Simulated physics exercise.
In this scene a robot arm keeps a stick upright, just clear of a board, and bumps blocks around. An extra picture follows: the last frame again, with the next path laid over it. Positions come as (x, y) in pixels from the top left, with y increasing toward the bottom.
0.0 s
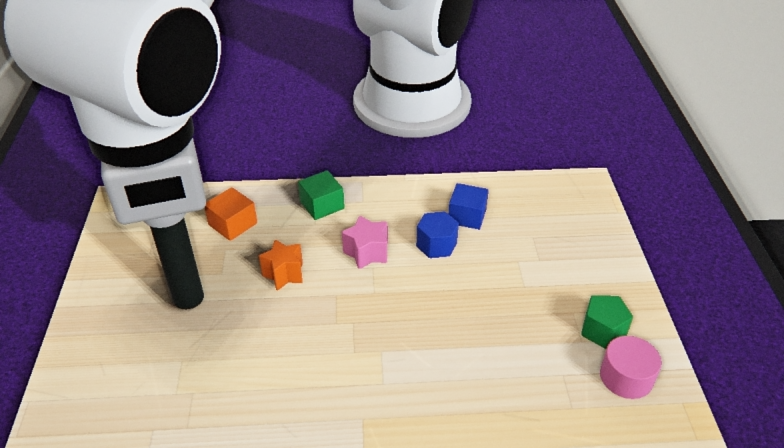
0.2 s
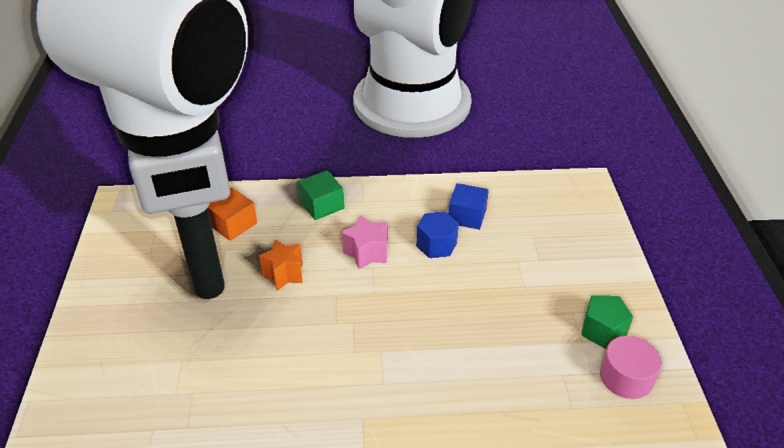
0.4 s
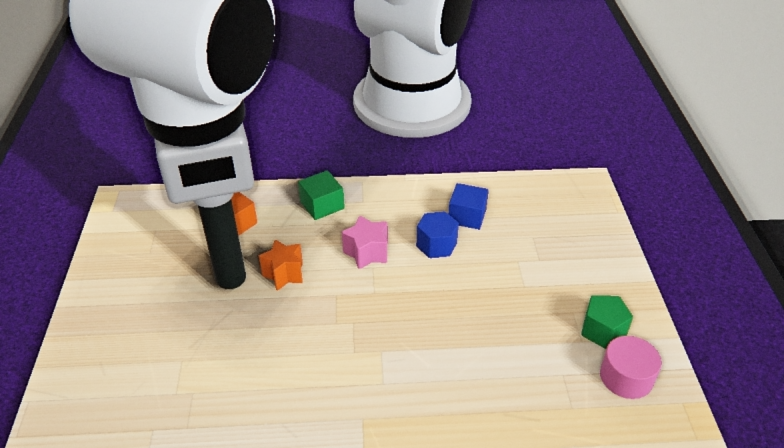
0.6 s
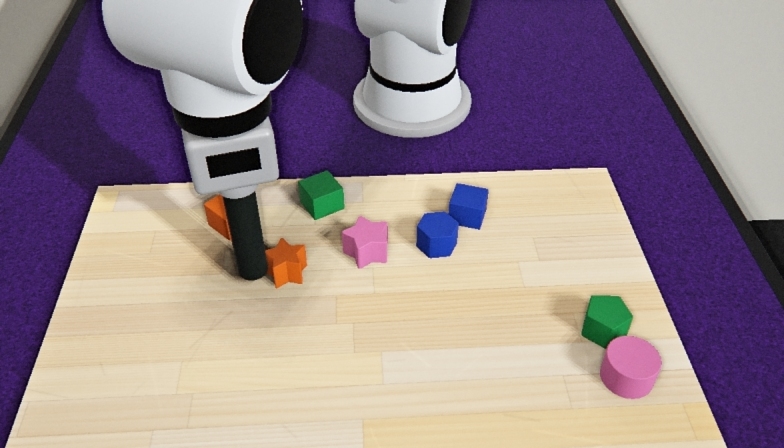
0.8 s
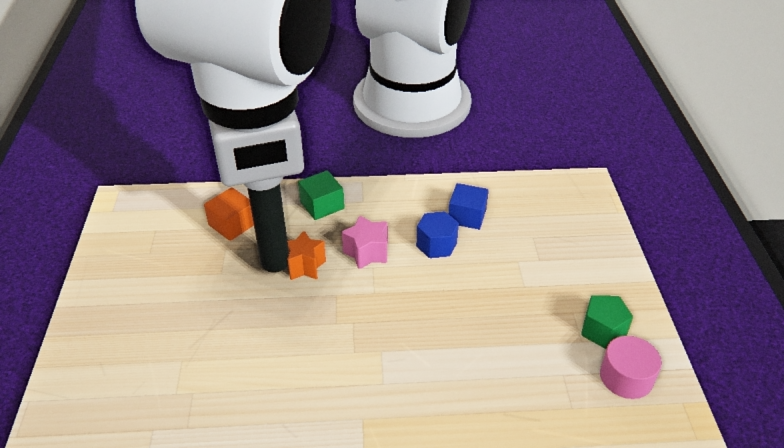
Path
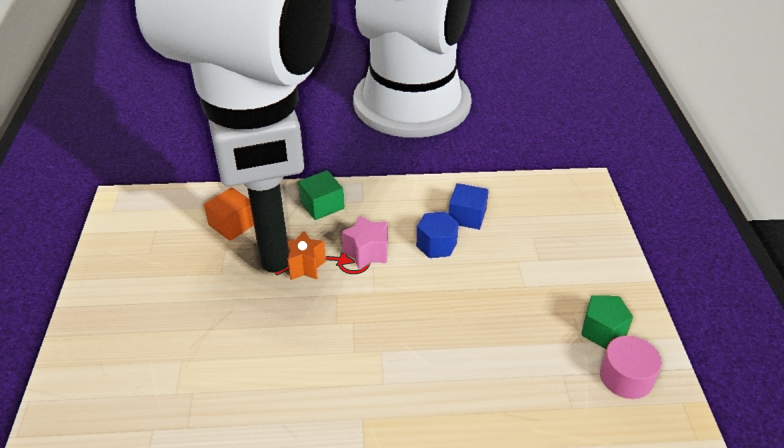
On a wooden board, a robot's black stick moves right and nudges an orange star.
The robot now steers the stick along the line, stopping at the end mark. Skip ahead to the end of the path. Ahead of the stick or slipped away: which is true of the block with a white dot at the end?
I predict the stick still has it in front.
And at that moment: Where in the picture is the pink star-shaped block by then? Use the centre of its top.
Its top middle will sit at (413, 224).
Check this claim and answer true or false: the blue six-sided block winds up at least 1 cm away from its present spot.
That claim is true.
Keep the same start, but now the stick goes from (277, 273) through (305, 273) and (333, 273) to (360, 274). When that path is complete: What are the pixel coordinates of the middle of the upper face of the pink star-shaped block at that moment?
The top centre is at (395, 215).
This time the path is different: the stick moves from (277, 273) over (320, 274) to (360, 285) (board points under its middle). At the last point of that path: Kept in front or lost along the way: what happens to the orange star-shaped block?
It will get left beside or behind the stick.
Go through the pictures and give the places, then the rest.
In the first picture, stick's lower end at (189, 300); orange star-shaped block at (282, 254); green square at (320, 184); pink star-shaped block at (367, 231); blue six-sided block at (438, 224).
In the second picture, stick at (210, 289); blocks still.
In the third picture, stick at (231, 280); blocks still.
In the fourth picture, stick at (253, 271); orange star-shaped block at (284, 253).
In the fifth picture, stick at (276, 263); orange star-shaped block at (303, 246); green square at (320, 184); pink star-shaped block at (367, 231); blue six-sided block at (438, 224).
Drawn move, from (277, 273) by way of (301, 262) and (328, 258) to (354, 262); the dot is on the orange star-shaped block.
The first path, step by step. Halfway along, stick at (313, 249); orange star-shaped block at (341, 236), turned 15° clockwise; pink star-shaped block at (378, 229).
At the end, stick at (354, 252); orange star-shaped block at (381, 237); green square still; pink star-shaped block at (413, 224), turned 15° anticlockwise; blue six-sided block at (451, 222).
